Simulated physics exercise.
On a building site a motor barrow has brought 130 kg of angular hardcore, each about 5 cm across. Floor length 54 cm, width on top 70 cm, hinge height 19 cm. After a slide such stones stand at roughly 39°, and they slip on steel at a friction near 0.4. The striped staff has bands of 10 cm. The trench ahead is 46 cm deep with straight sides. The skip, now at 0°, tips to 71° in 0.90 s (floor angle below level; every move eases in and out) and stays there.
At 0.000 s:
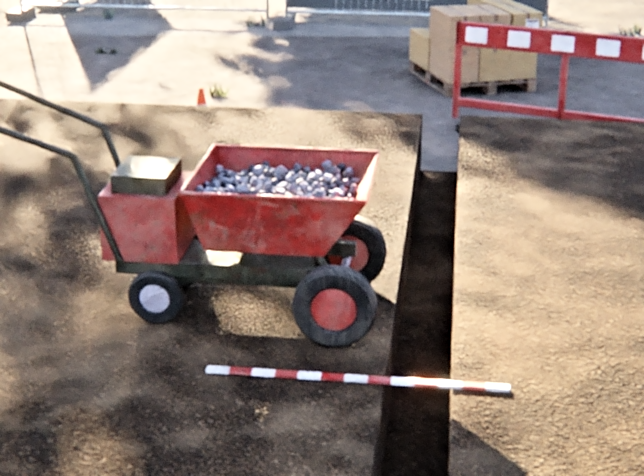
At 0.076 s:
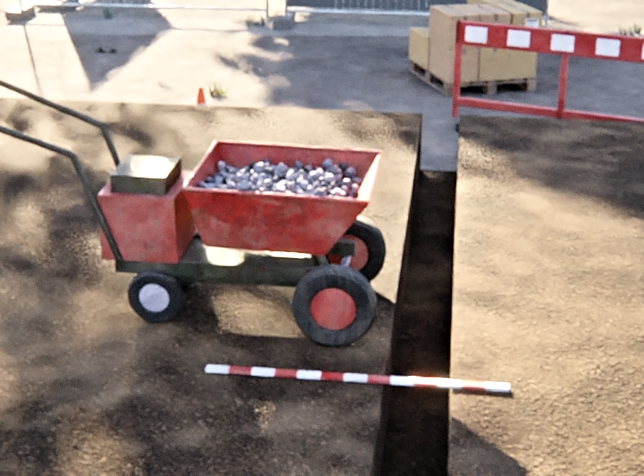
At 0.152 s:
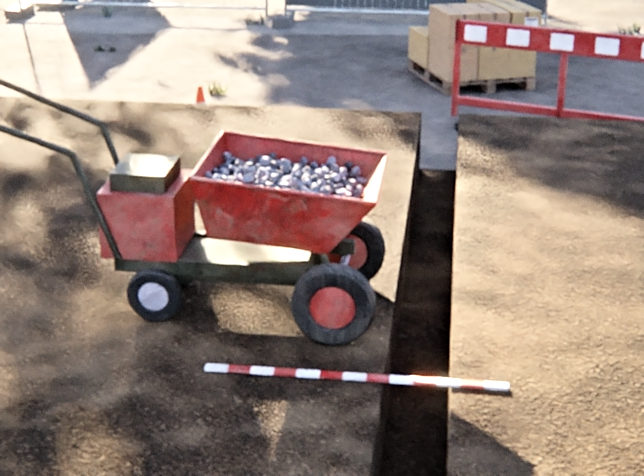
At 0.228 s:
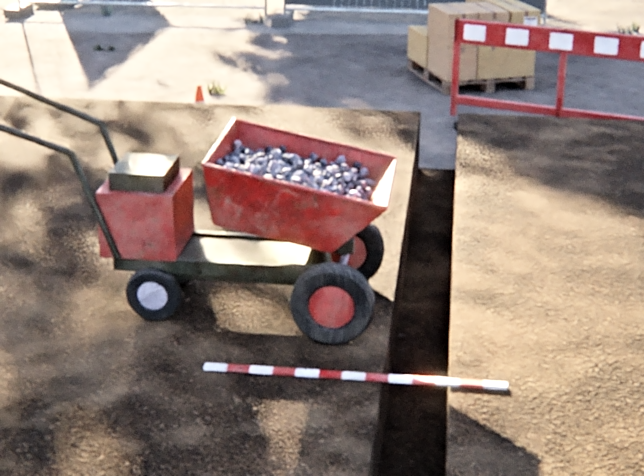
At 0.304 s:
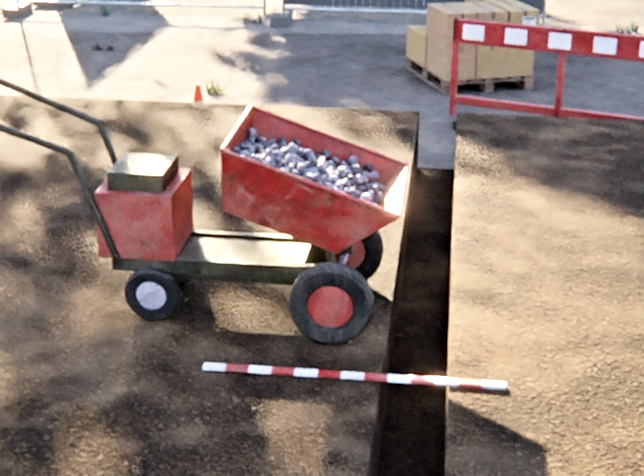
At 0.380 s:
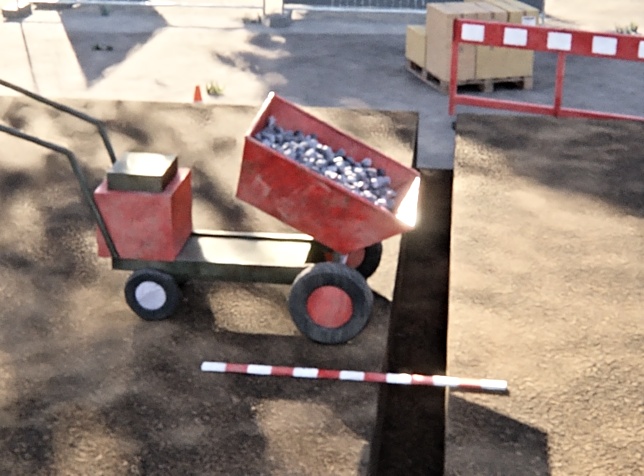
Red skip of grey stones on a motor barrow tilting steadily down to the right, its rear rising, beside a narrow trench.
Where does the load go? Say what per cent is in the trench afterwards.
About 13 per cent.
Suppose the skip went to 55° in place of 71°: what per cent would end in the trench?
Then about 0 per cent.
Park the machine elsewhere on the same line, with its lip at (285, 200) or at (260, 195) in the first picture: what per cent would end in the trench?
About 70 and 55 per cent.
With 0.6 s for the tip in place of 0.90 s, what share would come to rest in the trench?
In that case some 10 per cent.
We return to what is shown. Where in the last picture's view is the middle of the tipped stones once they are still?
Around (492, 316).
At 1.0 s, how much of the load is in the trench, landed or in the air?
About 0 per cent by then.
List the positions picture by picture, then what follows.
In the first picture, the skip is at 0°, its lip at (366, 202); the top of the load is at (291, 174).
The second picture shows lip at (369, 202), floor tilted 1°, highest stones at (291, 173); the stones move at 0.3 m/s on average.
In the third picture, the skip is at 5°, its lip at (376, 204); the top of the load is at (272, 166); the stones move at 0.6 m/s on average.
In the fourth picture, the skip is at 11°, its lip at (387, 209); the top of the load is at (257, 157); the stones move at 0.8 m/s on average.
The fifth picture shows lip at (400, 217), floor tilted 19°, highest stones at (261, 145); the stones move at 0.9 m/s on average.
In the sixth picture, the skip is at 27°, its lip at (413, 228); the top of the load is at (272, 132); the stones move at 1.0 m/s on average.
After 0.7 s the floor is at 60°; 100 % in the skip; the foremost stones are at (441, 255).
After 1.0 s the floor is at 71°; 81 % in the skip, 19 % past the trench; the foremost stones are at (528, 336).
After 1.4 s the floor is at 71°; 46 % in the skip, 53 % past the trench; the foremost stones are at (635, 334).
After 3.3 s the floor is at 71°; 27 % in the skip, 13 % in the trench, 60 % past the trench; the foremost stones are past the picture's edge.
